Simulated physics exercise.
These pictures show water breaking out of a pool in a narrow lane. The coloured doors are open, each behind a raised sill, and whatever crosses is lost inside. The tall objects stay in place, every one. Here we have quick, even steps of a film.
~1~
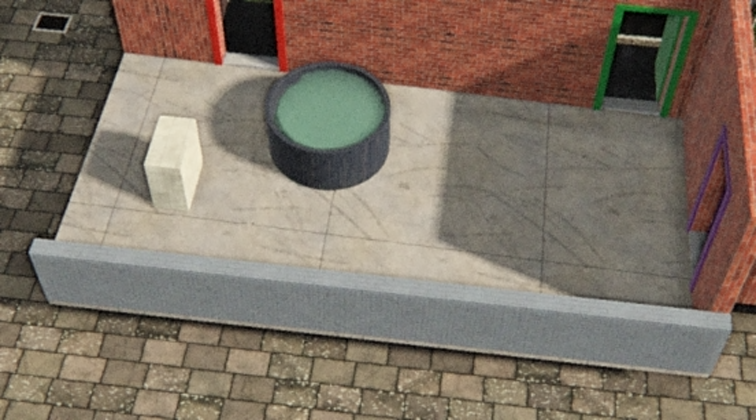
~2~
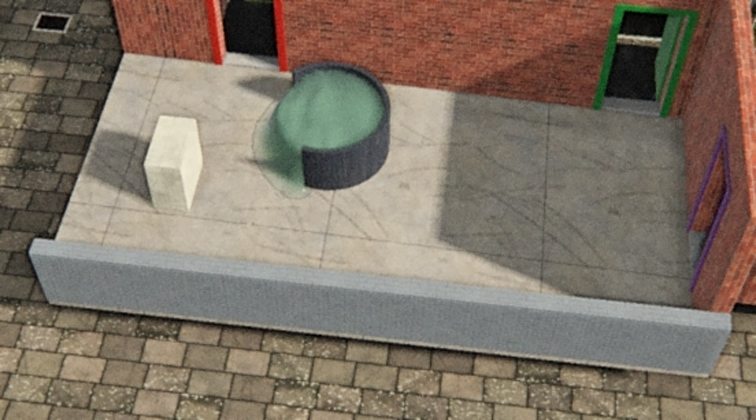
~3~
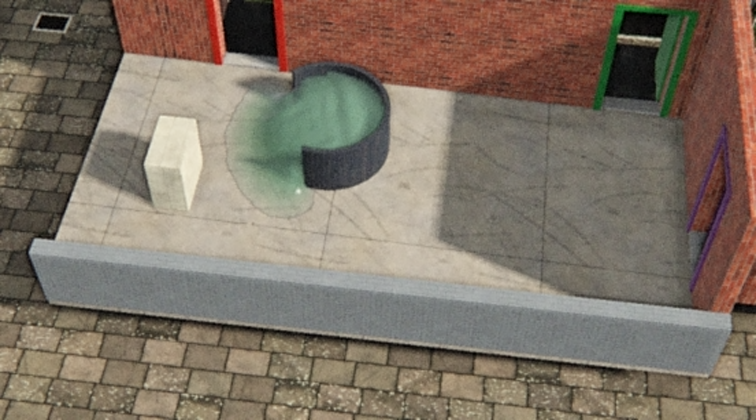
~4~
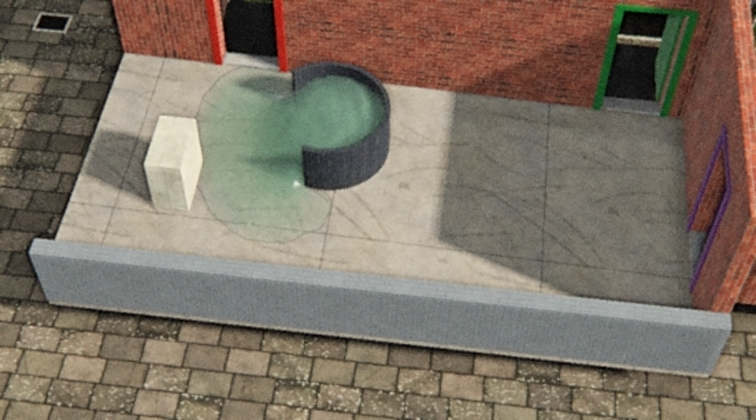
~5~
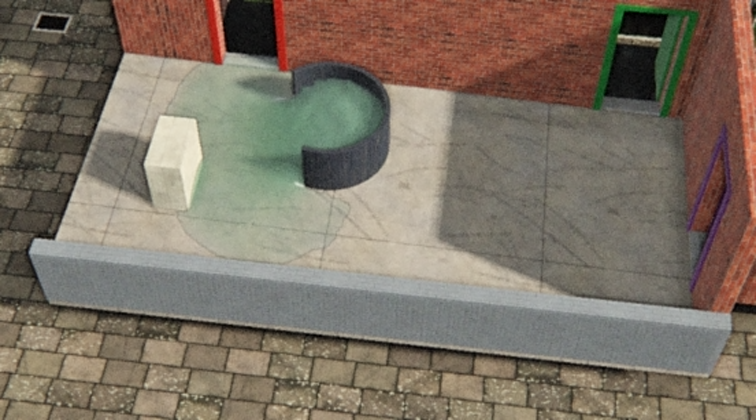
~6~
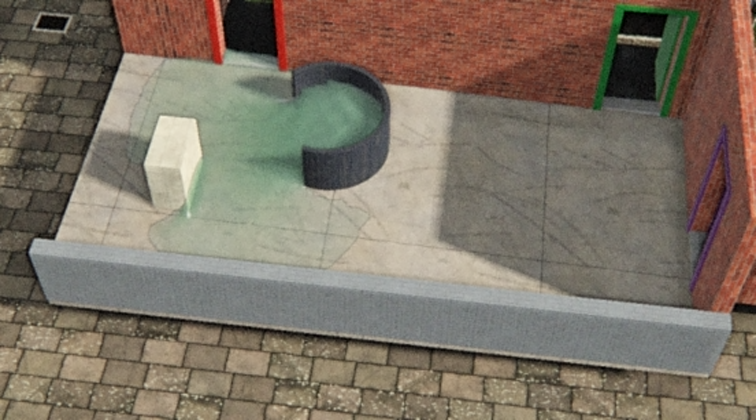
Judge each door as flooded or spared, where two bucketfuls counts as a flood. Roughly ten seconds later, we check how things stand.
The red door is flooded, the purple door is spared, the green door is spared.
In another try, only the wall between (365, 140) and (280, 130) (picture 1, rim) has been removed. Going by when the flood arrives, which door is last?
The red-painted one, I reckon.
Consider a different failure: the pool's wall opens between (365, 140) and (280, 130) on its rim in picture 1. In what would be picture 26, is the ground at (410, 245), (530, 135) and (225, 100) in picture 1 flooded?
In turn: Swamped, untouched, untouched.
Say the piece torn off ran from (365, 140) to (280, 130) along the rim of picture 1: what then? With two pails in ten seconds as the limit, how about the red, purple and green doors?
One by one: Red door ends up below; purple door ends up above; green door ends up above.
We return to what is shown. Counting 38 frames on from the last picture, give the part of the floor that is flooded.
Around 65 in a hundred.
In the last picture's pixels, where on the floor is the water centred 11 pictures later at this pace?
Near pixel (244, 178).
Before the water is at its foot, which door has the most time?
Result: The one in green.
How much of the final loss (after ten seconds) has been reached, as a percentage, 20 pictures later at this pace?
Some 80 per cent.
A moment on, water covers 30 % of the floor; the red door over two buckets in, the purple door not reached, the green door not reached.
Next, water covers 35 % of the floor; the red door over two buckets in, the purple door not reached, the green door not reached.
Then, water covers 50 % of the floor; the red door over two buckets in, the purple door not reached, the green door not reached.
Later, water covers 65 % of the floor; the red door over two buckets in, the purple door wet at the sill, nothing in, the green door not reached.
In the end, water covers 45 % of the floor; the red door over two buckets in, the purple door under two buckets in, the green door wet at the sill, nothing in.
